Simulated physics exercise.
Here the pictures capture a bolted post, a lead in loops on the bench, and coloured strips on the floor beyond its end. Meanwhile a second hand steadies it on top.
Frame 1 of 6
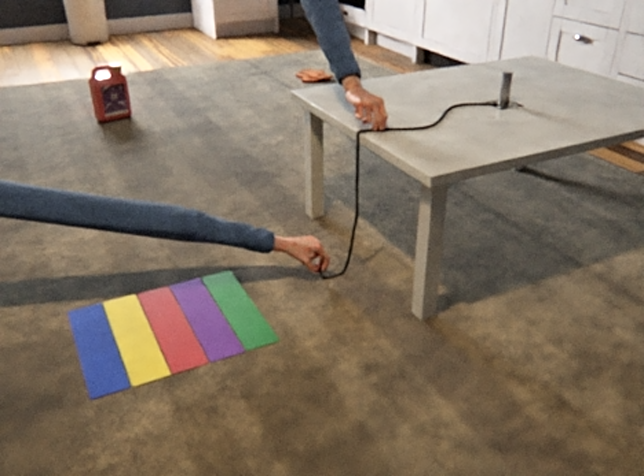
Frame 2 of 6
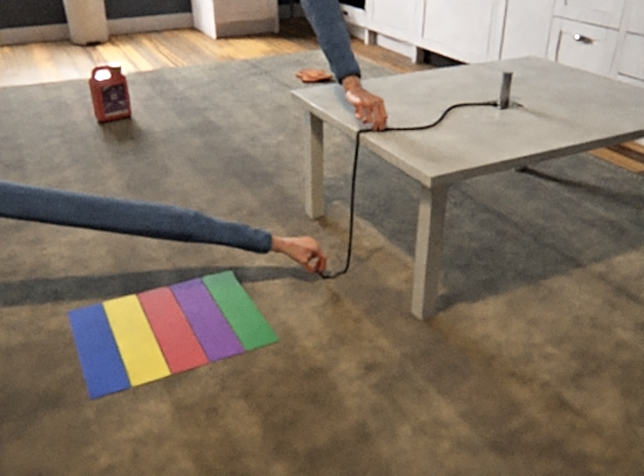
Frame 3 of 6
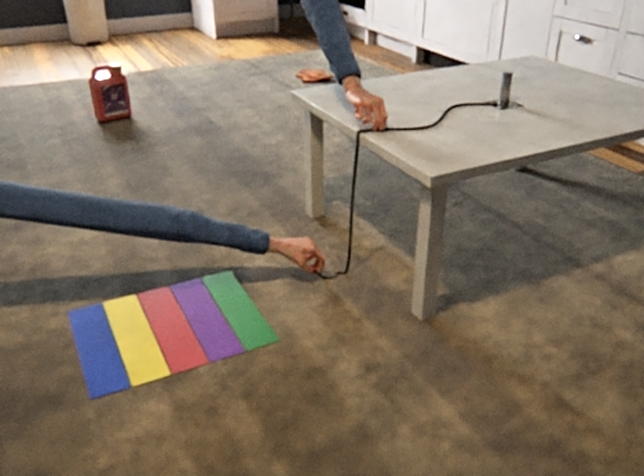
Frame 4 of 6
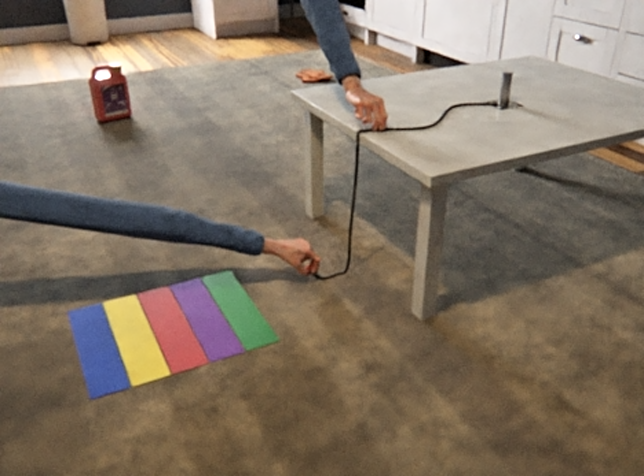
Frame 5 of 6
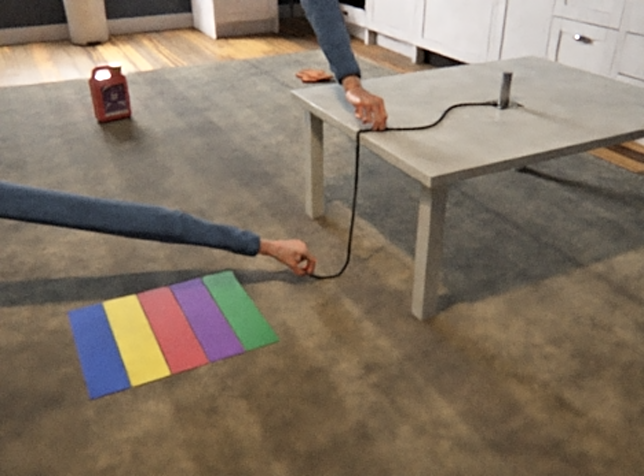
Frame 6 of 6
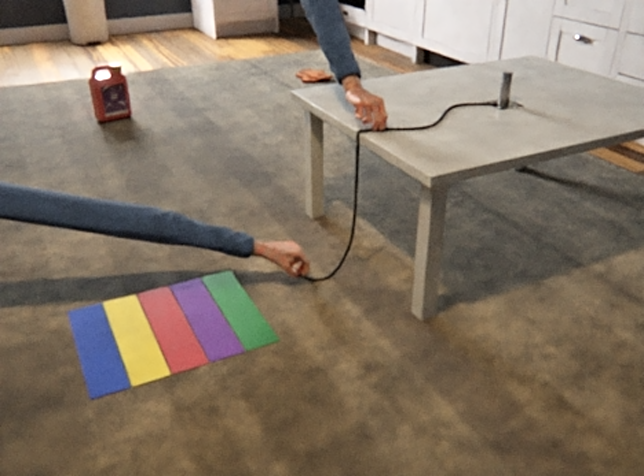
To begin with, one hand rests at the edge of a low grey table where a dark cord runs across, while another holds the cord's hanging end near coloured strips on the floor. The lower hand then draws the end slightly left, nearer the green strip, while the upper hand stays still.
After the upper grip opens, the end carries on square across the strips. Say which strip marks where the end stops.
The purple strip marks it.
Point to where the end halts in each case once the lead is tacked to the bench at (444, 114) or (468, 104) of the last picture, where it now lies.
Respectively, (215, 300) and (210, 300).
A little later, end near (264, 285); short of the strips.
Next, end near (226, 295); over green.
When it is tight, end near (202, 301); over purple. The end stops over the purple strip.
